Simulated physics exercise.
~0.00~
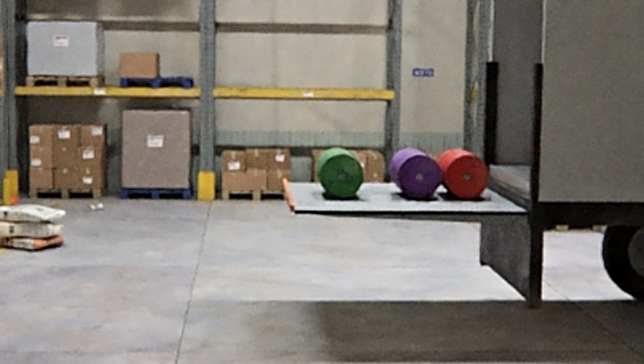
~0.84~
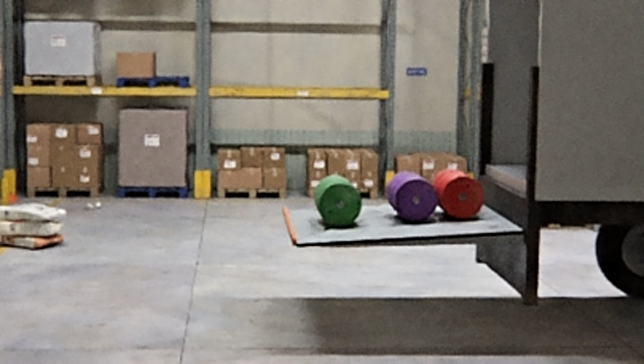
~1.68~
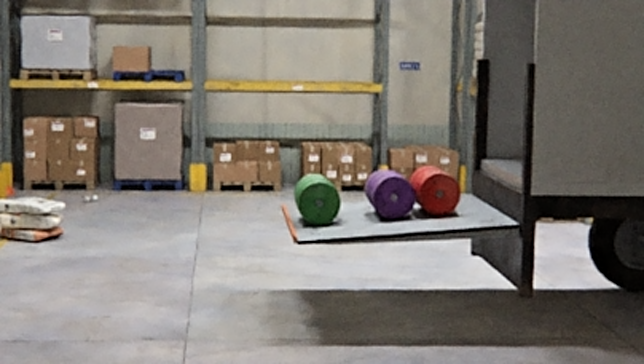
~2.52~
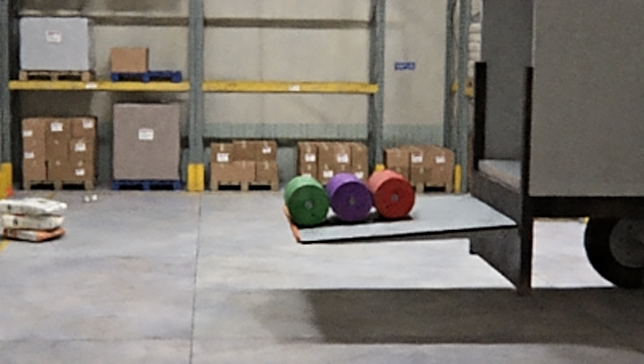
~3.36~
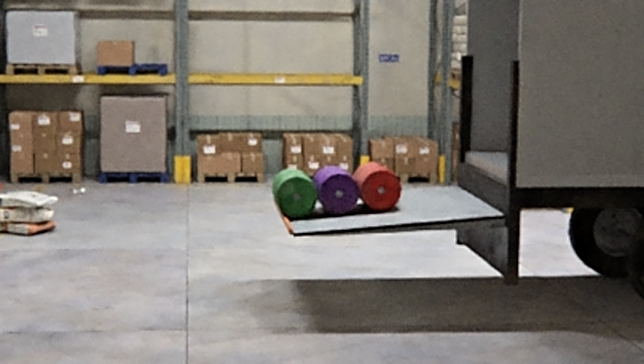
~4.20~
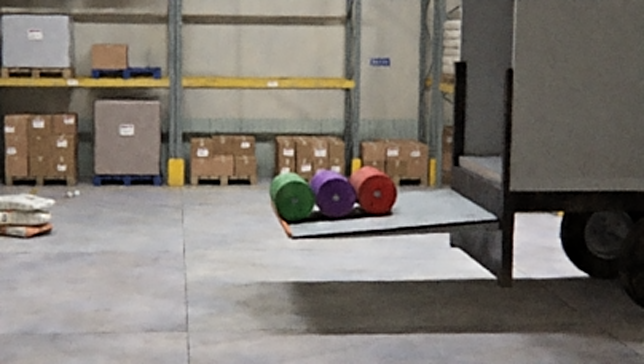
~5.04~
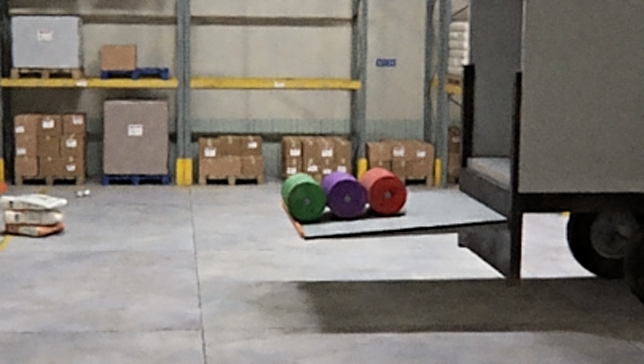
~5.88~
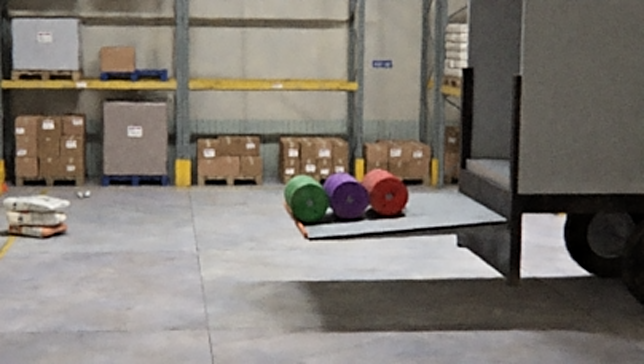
A lift platform at the back of a van body, seen from the side in a warehouse with boxes on racking behind, carries three kegs end-on, green at the left, purple in the middle and red at the right. The plate drops a little and tips its left end down. All three kegs roll left toward the orange-edged stop. Green reaches the edge first and halts, then purple and red close up behind it. The view drifts slightly sideways while the kegs rest in a touching row, all still on the tilted plate.
